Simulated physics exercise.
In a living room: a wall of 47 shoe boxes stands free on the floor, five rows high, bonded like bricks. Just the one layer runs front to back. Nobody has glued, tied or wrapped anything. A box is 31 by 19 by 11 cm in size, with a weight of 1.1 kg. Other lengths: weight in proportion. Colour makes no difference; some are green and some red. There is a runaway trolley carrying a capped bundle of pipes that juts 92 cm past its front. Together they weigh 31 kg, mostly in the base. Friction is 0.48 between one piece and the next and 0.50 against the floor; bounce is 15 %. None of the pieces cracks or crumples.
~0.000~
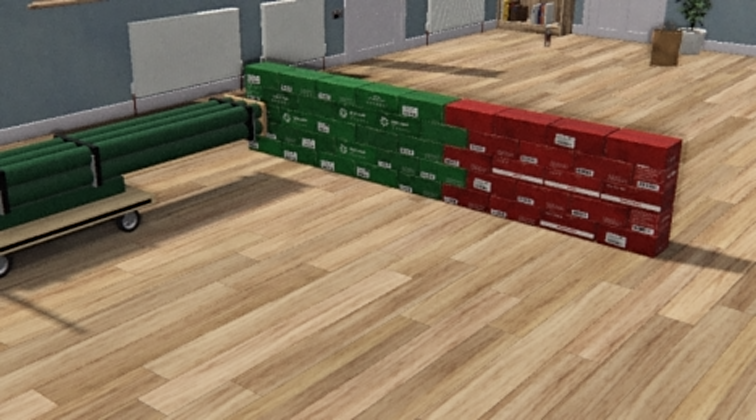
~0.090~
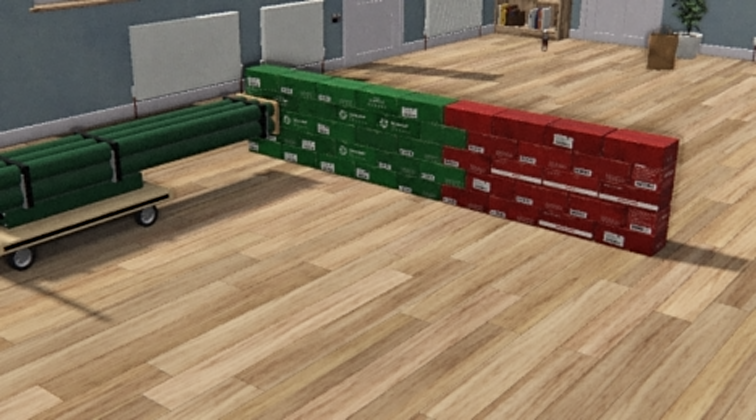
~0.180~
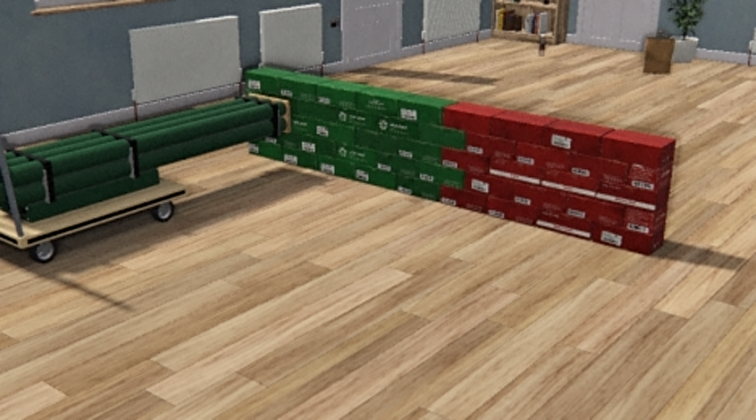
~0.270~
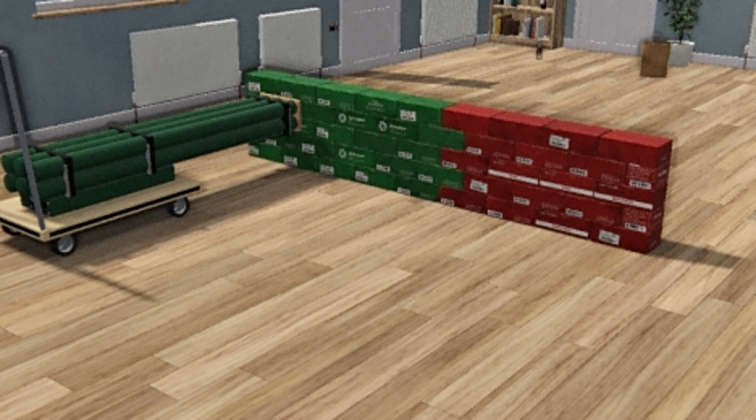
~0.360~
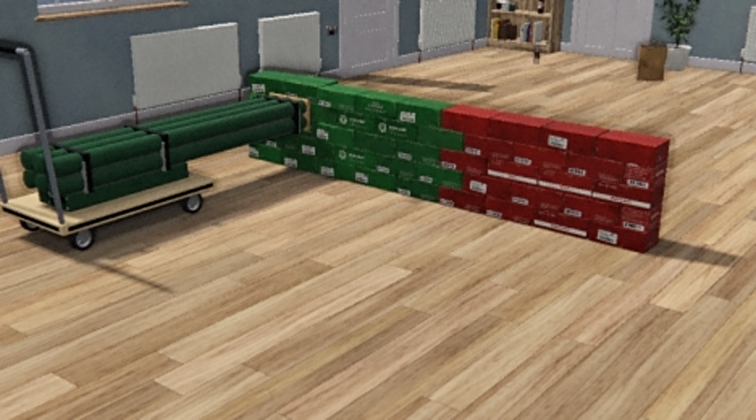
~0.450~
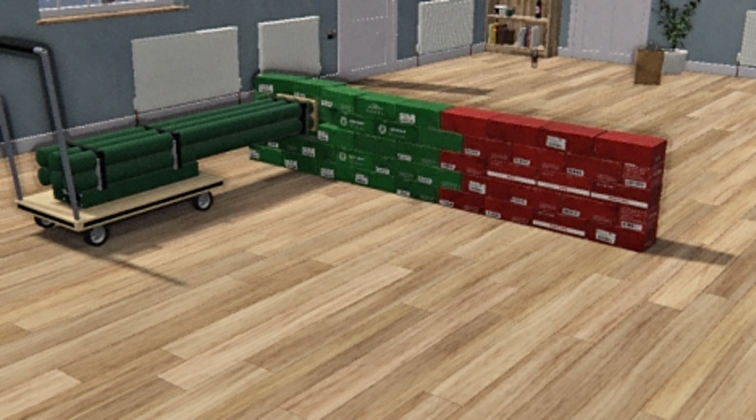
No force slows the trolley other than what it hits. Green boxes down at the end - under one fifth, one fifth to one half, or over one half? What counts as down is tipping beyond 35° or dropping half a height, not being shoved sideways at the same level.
One fifth to one half.
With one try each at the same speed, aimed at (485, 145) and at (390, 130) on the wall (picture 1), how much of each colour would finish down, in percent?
First try then second: Green 10 and 30, red 40 and 0 per cent.
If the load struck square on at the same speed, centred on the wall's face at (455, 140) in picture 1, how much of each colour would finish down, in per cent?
Down at the end: Green 20 percent, red 20 percent.
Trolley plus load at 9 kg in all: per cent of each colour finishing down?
You'd get green 0 and red 0 percent.
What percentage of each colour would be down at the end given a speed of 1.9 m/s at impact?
You'd end up with green at 30 per cent down and red at 0 per cent.
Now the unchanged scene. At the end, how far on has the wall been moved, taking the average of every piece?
Around 10 centimetres.
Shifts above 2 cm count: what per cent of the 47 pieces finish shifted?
That is 20 per cent.
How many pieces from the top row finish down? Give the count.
Exactly 3.
After 0.56 s, load 18 cm past the wall's line, still rolling; none of the 27 green boxes down (0 of 47 in all colours); top green box leaning 13°.
After 0.76 s, load 28 cm past the wall's line, still rolling; 8 of the 27 green boxes down (8 of 47 in all colours); top green box leaning 64°, 21 cm lower.
After 1.10 s, load 42 cm past the wall's line, still rolling; 9 of the 27 green boxes down (9 of 47 in all colours); top green box upside down.
At rest (2.5 s), load 74 cm past the wall's line, still rolling; 9 of the 27 green boxes down (9 of 47 in all colours); top green box upside down; top red box unmoved. That is 33 per cent. As the last picture would show them, middles, top green box near (422, 139), top red box near (472, 122).
